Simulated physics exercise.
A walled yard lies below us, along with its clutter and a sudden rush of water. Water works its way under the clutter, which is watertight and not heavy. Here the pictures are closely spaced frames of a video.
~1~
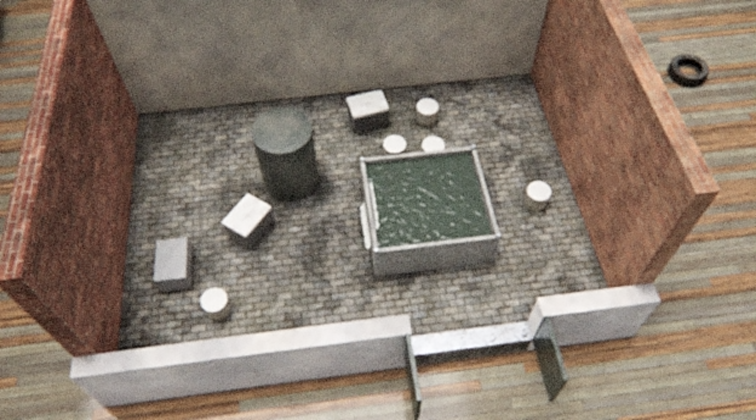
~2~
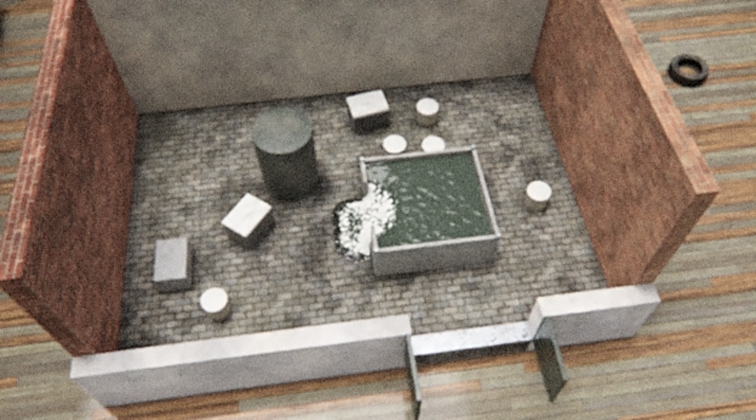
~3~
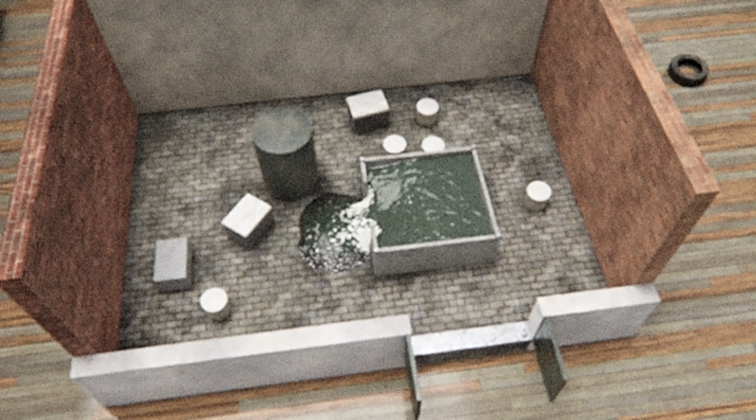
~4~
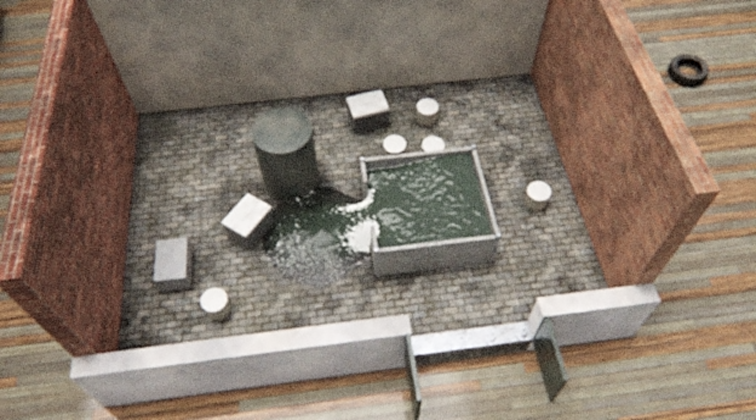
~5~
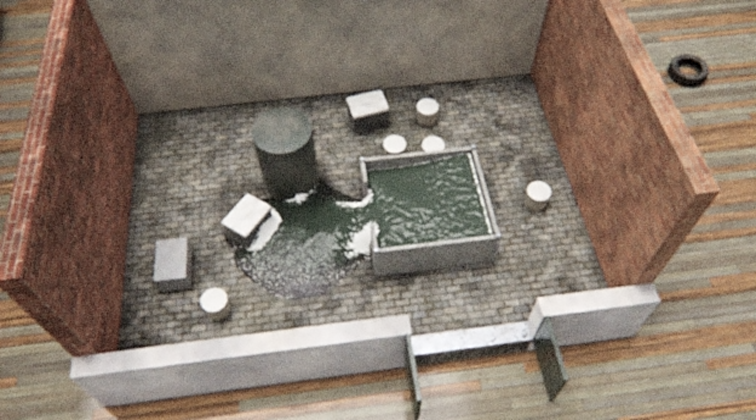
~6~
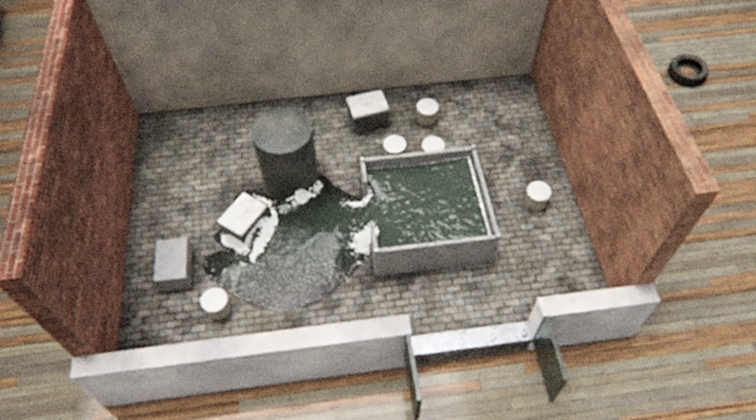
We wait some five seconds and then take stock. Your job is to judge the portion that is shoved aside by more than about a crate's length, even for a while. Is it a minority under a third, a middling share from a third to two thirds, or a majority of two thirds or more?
Band-wise it's the middle band, a third to two thirds.
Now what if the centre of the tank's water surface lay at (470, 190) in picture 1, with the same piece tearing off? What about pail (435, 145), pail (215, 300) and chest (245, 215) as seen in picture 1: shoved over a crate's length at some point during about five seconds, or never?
Item one not displaced far, item two travelled far enough, item three travelled far enough.
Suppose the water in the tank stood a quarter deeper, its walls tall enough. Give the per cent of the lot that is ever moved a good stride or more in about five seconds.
40 per cent.
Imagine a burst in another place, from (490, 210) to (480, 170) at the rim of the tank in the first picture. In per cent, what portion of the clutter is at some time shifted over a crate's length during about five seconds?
10 percent, give or take.
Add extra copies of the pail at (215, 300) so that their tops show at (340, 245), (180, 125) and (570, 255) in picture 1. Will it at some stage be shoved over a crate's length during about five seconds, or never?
Here's the rundown: Sent far off, never gets far, and finally never gets far.
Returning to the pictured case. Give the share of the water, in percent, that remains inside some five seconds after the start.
I'd say close to 100 percent.
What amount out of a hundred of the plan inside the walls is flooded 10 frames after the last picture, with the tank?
It comes to some 50 in a hundred.
A moment on, 0 of 8 are well off their spots; 0 afloat.
Next, 3 of 8 are well off their spots; 2 afloat.
Later, 2 of 8 are well off their spots; 2 afloat.
In the end, 3 of 8 are well off their spots, and 3 have been at some point; 1 afloat.
